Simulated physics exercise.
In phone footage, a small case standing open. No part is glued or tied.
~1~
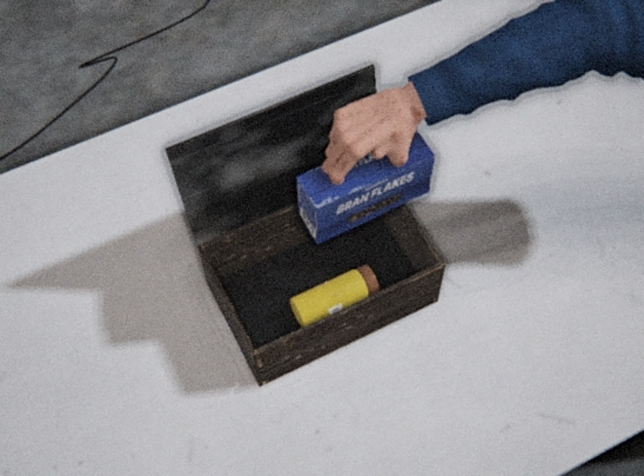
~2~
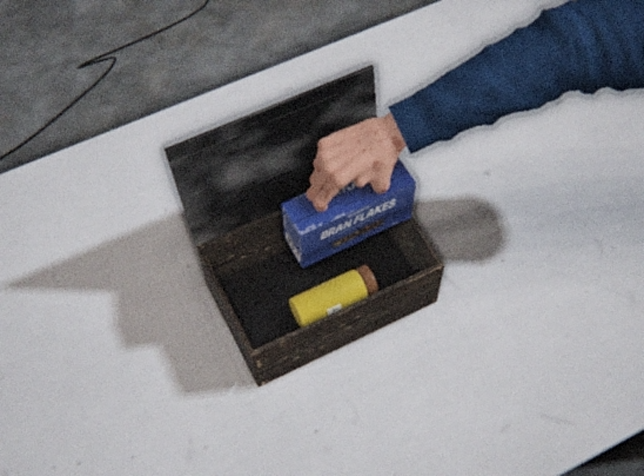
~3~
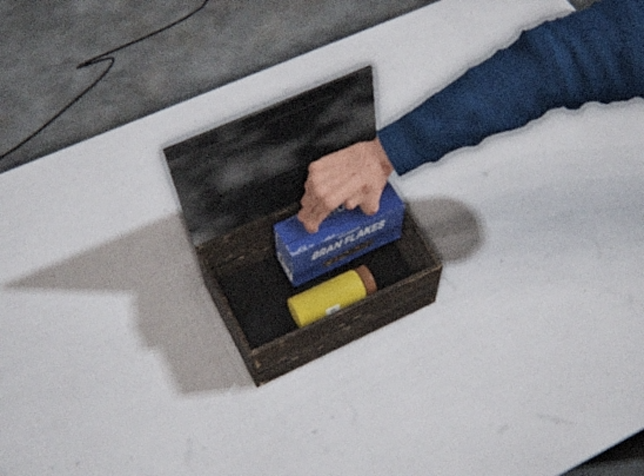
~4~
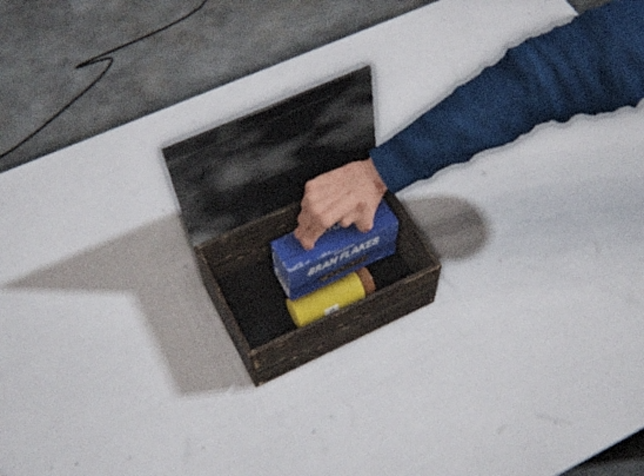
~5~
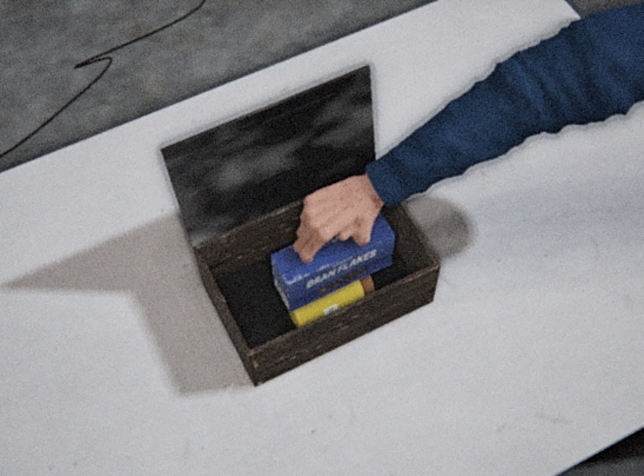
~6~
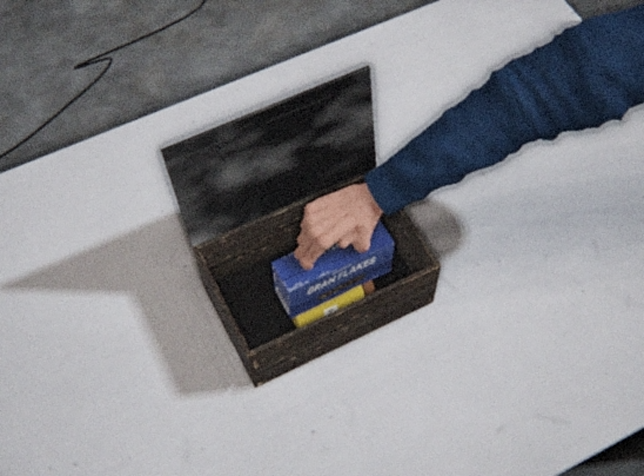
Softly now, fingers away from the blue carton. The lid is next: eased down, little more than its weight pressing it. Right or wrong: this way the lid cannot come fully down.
Wrong, the lid comes fully down.
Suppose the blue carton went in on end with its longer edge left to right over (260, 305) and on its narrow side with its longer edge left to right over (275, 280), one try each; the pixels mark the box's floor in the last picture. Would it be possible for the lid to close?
Try one: Lid left up; try two: Lid down.
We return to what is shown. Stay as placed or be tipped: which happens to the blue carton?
Result: The blue carton leans over.
Then, 1.10 s on from there, lid starting down; blue carton on its side near (318, 262); yellow shaker shifted a little.
Then, 1.70 s on from there, lid 45° above the rim; blue carton on its side near (318, 262); yellow shaker shifted a little.
In the end, lid shut; toppled in the box, blue carton; yellow shaker unmoved. At the end, from the last picture's camera, blue carton near (318, 262).
